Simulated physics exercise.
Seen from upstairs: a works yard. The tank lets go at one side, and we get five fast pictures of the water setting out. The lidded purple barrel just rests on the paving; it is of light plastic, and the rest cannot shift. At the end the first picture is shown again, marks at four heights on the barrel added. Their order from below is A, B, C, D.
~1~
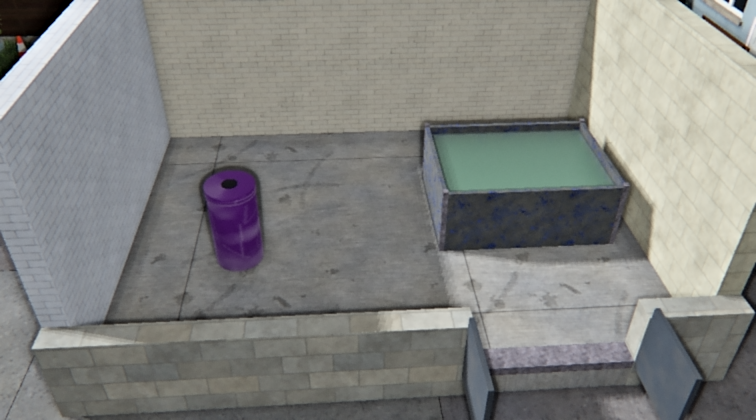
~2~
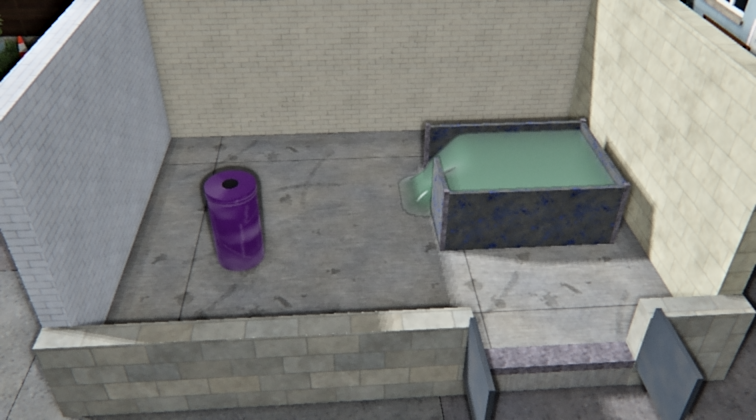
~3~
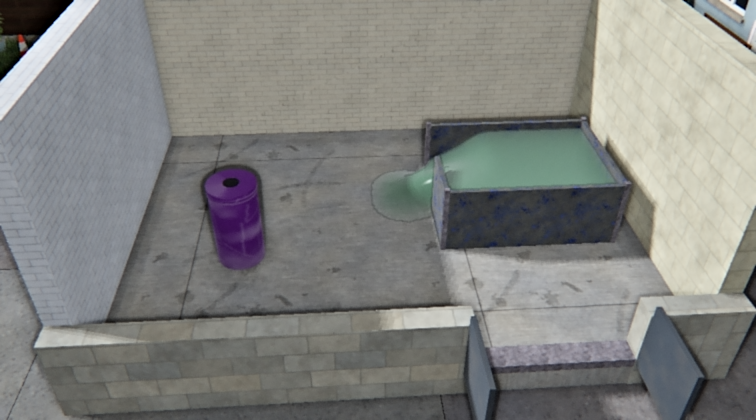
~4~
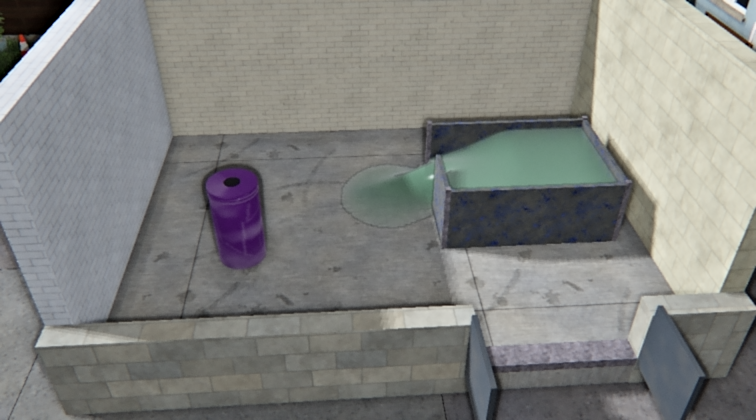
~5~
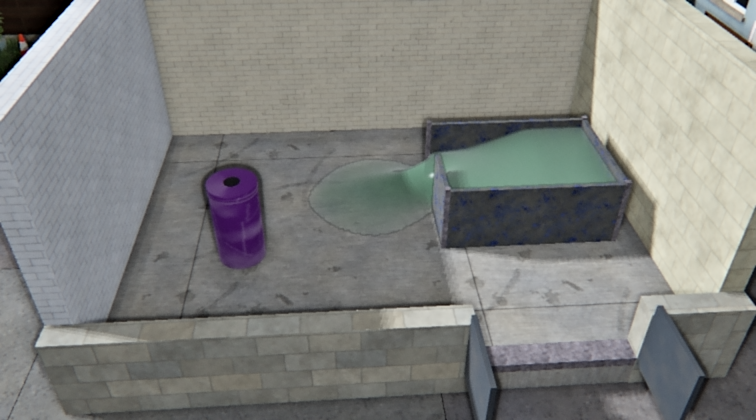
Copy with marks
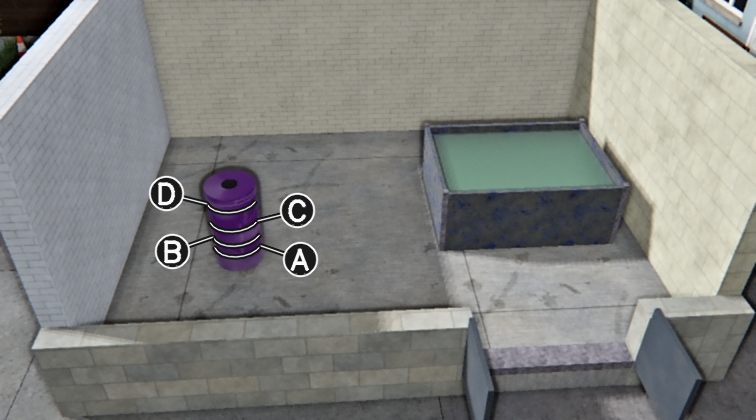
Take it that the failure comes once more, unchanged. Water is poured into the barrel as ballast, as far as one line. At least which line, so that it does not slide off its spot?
Mark A just does it.
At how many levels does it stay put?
All of the four.
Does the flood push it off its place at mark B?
No, that is safe.
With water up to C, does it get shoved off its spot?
No.
On the marked copy, A at (236, 256); B at (234, 246); C at (232, 231); D at (229, 212); from the bottom up A, B, C, D.
With A, it does not move.
With B, it does not move.
With C, it does not move.
With D, it does not move.
